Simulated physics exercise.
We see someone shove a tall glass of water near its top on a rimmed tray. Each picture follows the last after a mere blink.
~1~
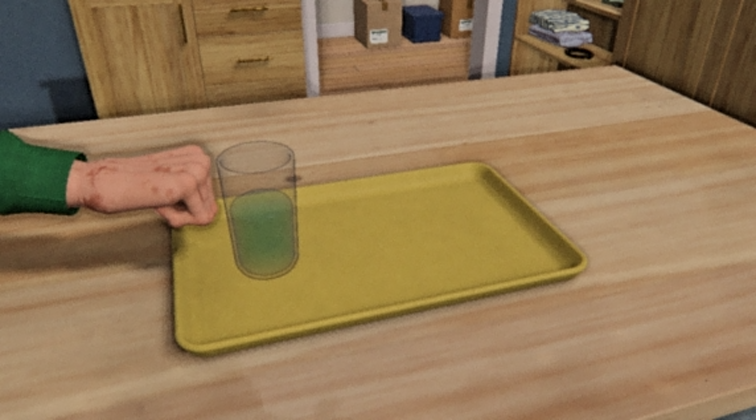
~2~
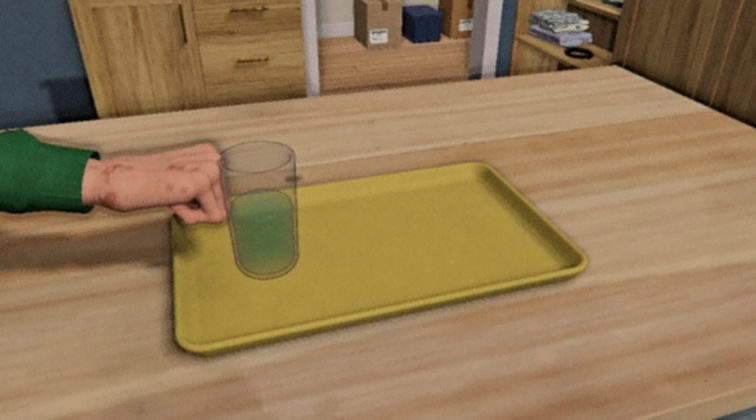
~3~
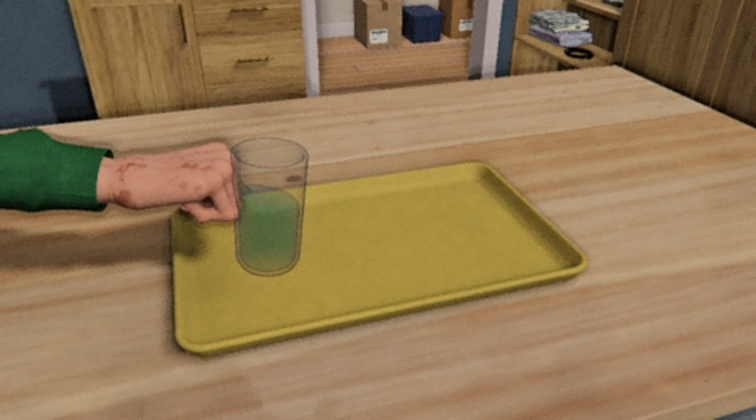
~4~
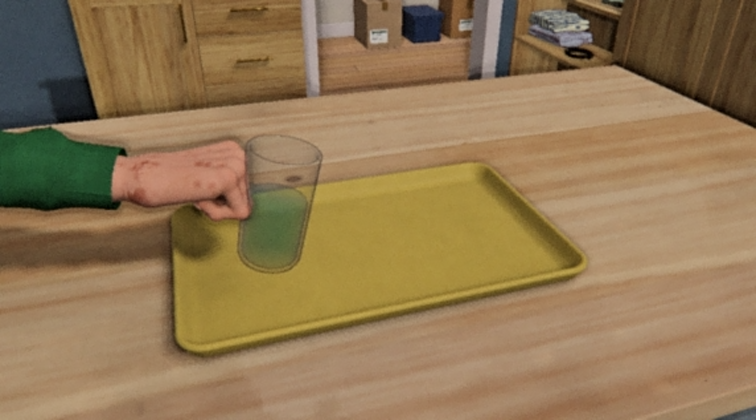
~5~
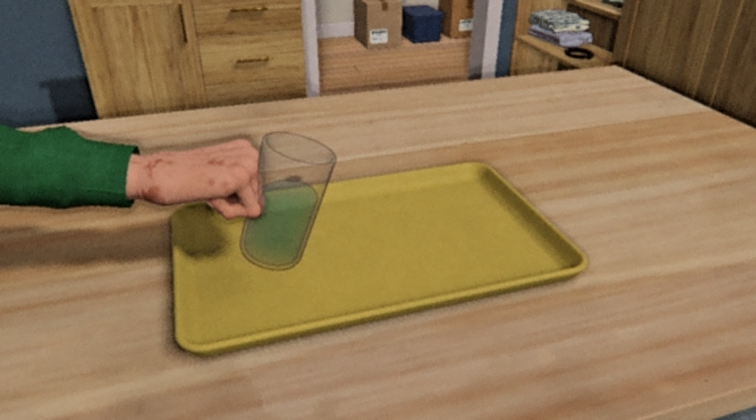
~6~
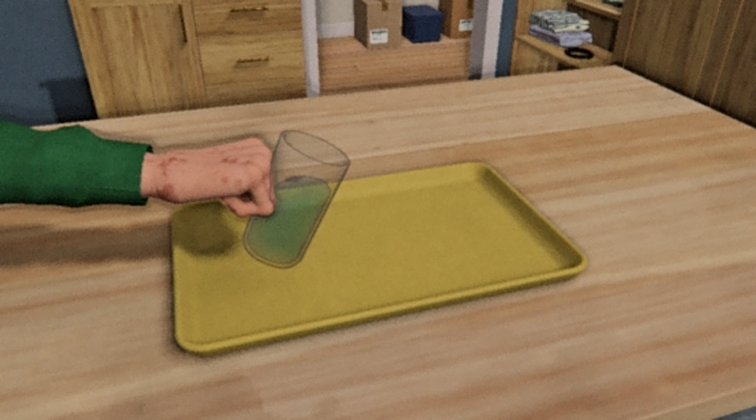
A tall glass of greenish water tilted steadily to the right on a yellow rimmed tray as a hand in a green sleeve pushed near its top from the left.
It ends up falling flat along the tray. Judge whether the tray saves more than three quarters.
It does not.
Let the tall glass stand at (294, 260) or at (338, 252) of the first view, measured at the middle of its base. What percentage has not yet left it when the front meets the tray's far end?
Near 75 in a hundred first, near 85 in a hundred second.
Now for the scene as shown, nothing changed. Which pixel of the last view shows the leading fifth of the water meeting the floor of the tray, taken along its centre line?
(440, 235).
A moment on, the tall glass is falling and 100 per cent is in the glass, 0 on the tray and 0 above or beyond its rim.
Next, the tall glass lies on its side and 80 per cent is in the glass, 10 on the tray and 10 above or beyond its rim.
Then the tall glass lies on its side and 44 per cent is in the glass, 44 on the tray and 12 above or beyond its rim.
Later the tall glass lies on its side and 24 per cent is in the glass, 40 on the tray and 36 above or beyond its rim.
At rest 64 per cent is held by tray and glass, 36 is off the tray.
